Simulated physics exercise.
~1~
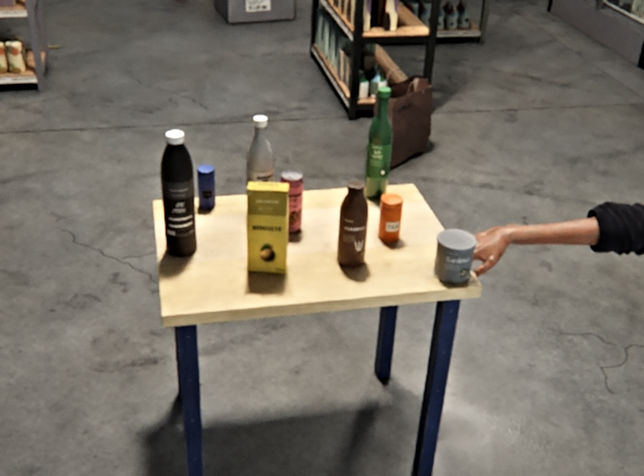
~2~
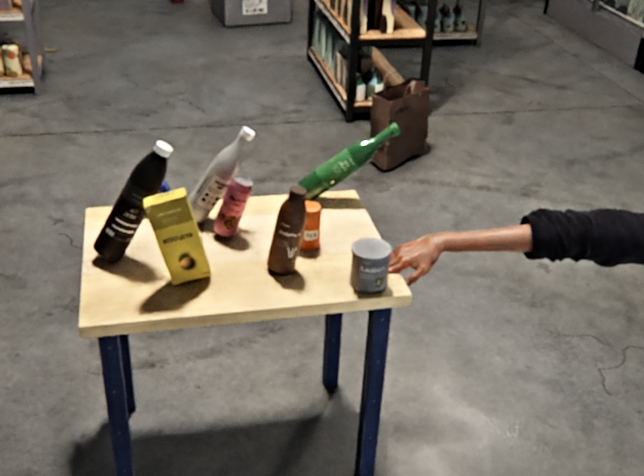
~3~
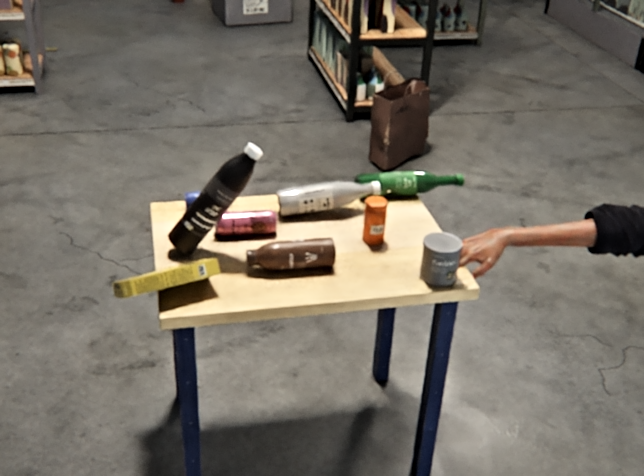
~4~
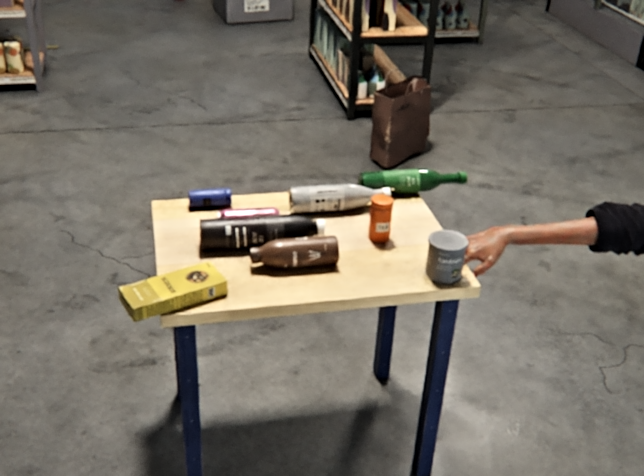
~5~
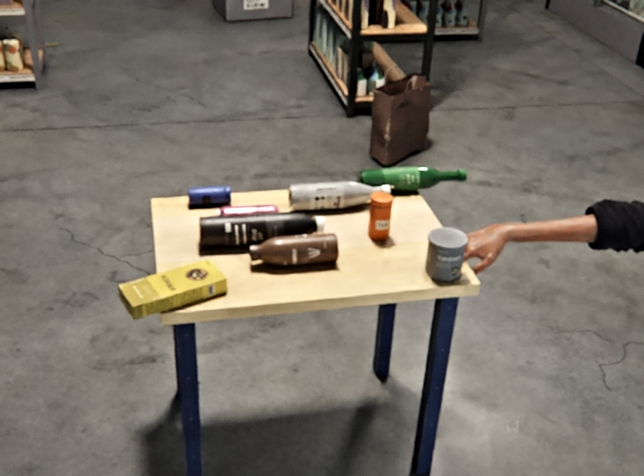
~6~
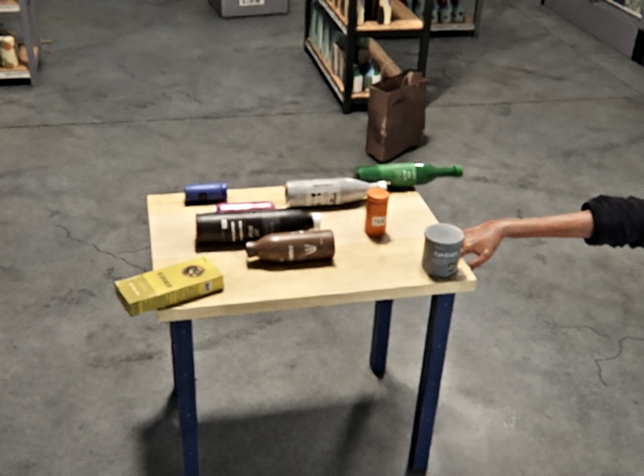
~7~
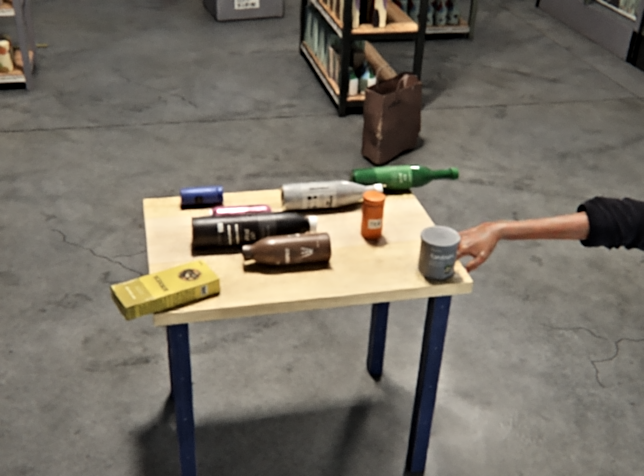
To begin with, bottles, small containers, a yellow packet and a grey tin stand on a light-topped table with blue legs, while a hand reaches in at the right edge. The table shifts left with the hand beside it, and the bottles and packet tip while the green bottle topples. The table then moves back right as the white and brown bottles and pink can lie down, and the yellow packet falls at the left edge. The black bottle, still leaning, drops flat last. Finally, only the orange shaker and grey tin remain upright, with everything else lying still.
